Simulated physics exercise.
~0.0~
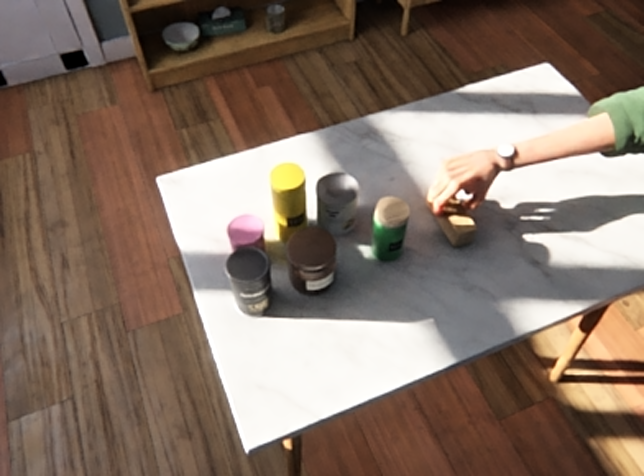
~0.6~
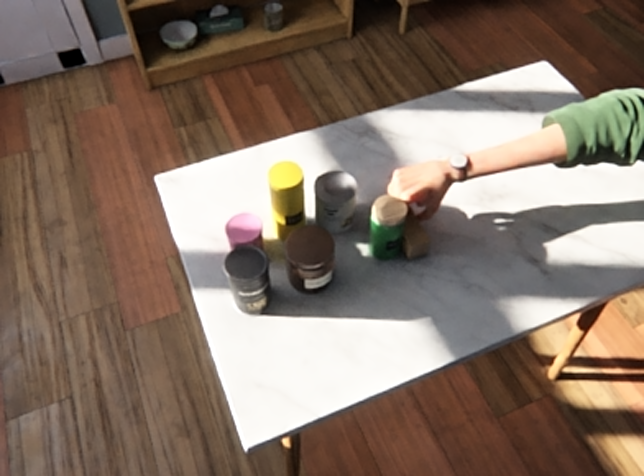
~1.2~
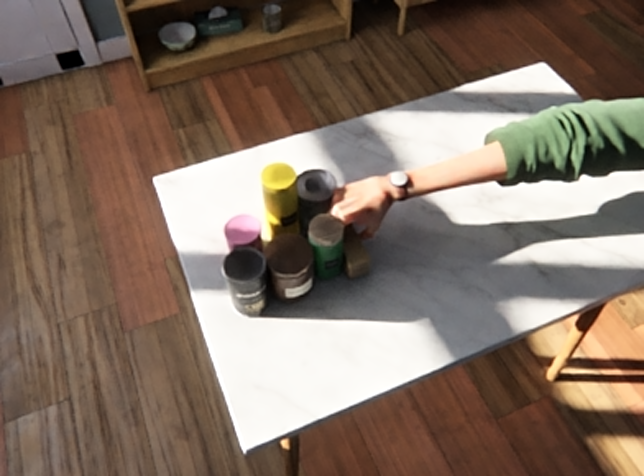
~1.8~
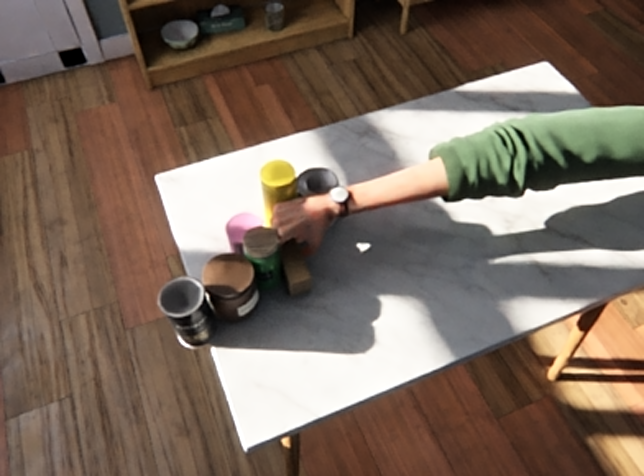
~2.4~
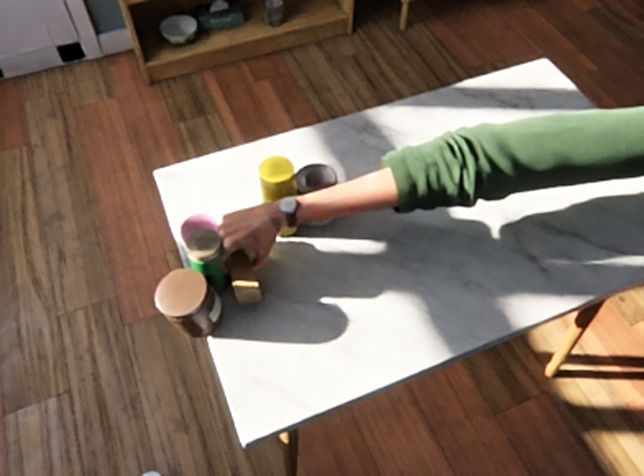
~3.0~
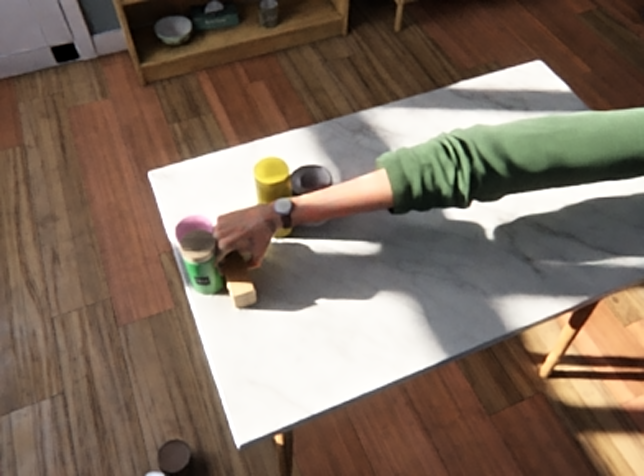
A hand slides a wooden block left across the table, pushing two jars off the edge.
